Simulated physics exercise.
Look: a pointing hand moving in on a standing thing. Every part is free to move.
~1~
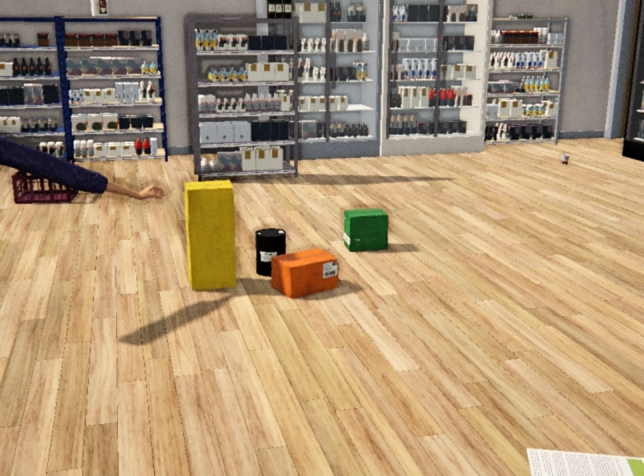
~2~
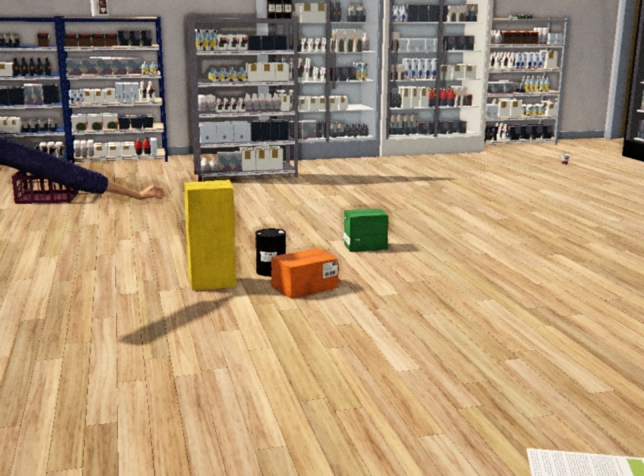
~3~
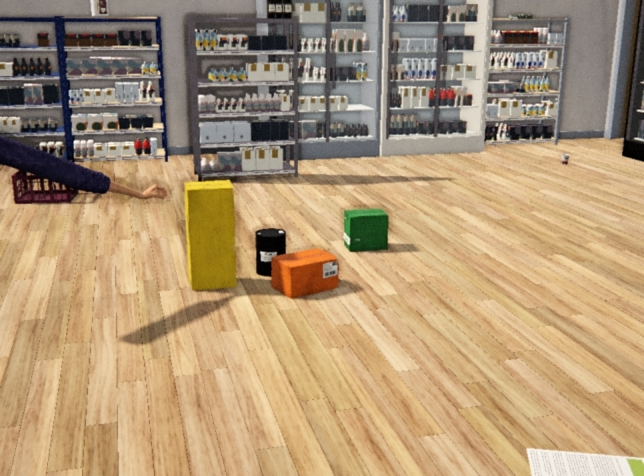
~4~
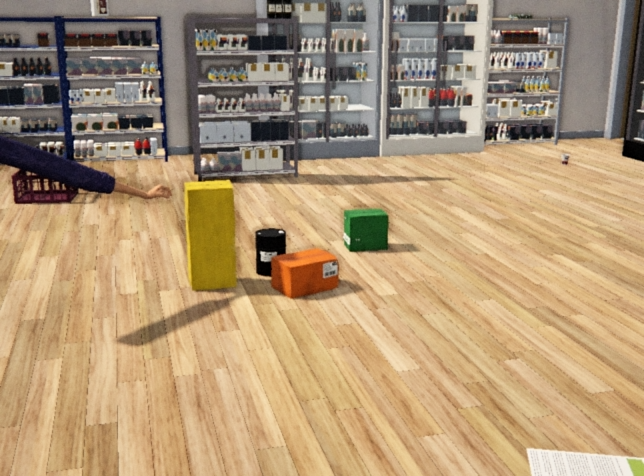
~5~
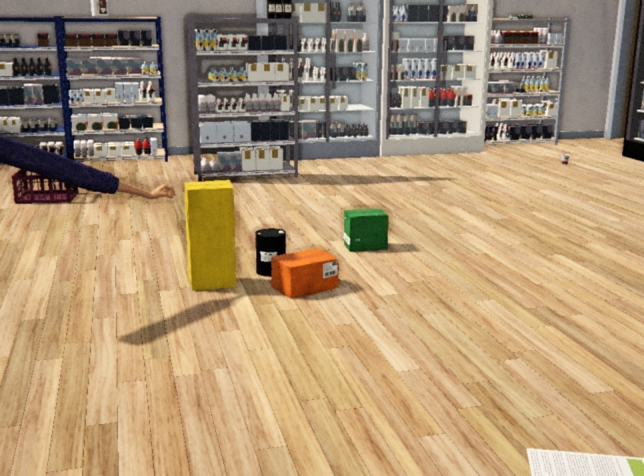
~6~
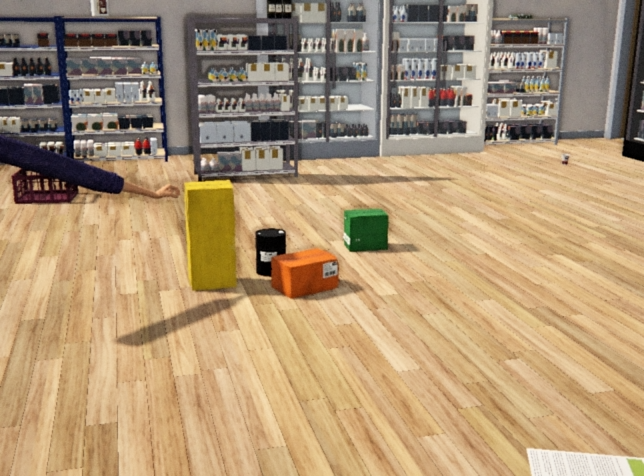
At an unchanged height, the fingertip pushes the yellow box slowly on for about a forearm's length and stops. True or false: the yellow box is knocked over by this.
True.
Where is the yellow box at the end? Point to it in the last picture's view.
Near pixel (286, 274).
Then, 0.80 s later than the last frame, yellow box tilted by 26° near (236, 229).
Then, 1.90 s later than the last frame, yellow box tilted by 69° near (272, 244).
Then, 2.40 s later than the last frame, yellow box on its side near (278, 258).
When it is over, lying over on the floor, yellow box. End places, in pixels of the last picture, yellow box near (286, 274).
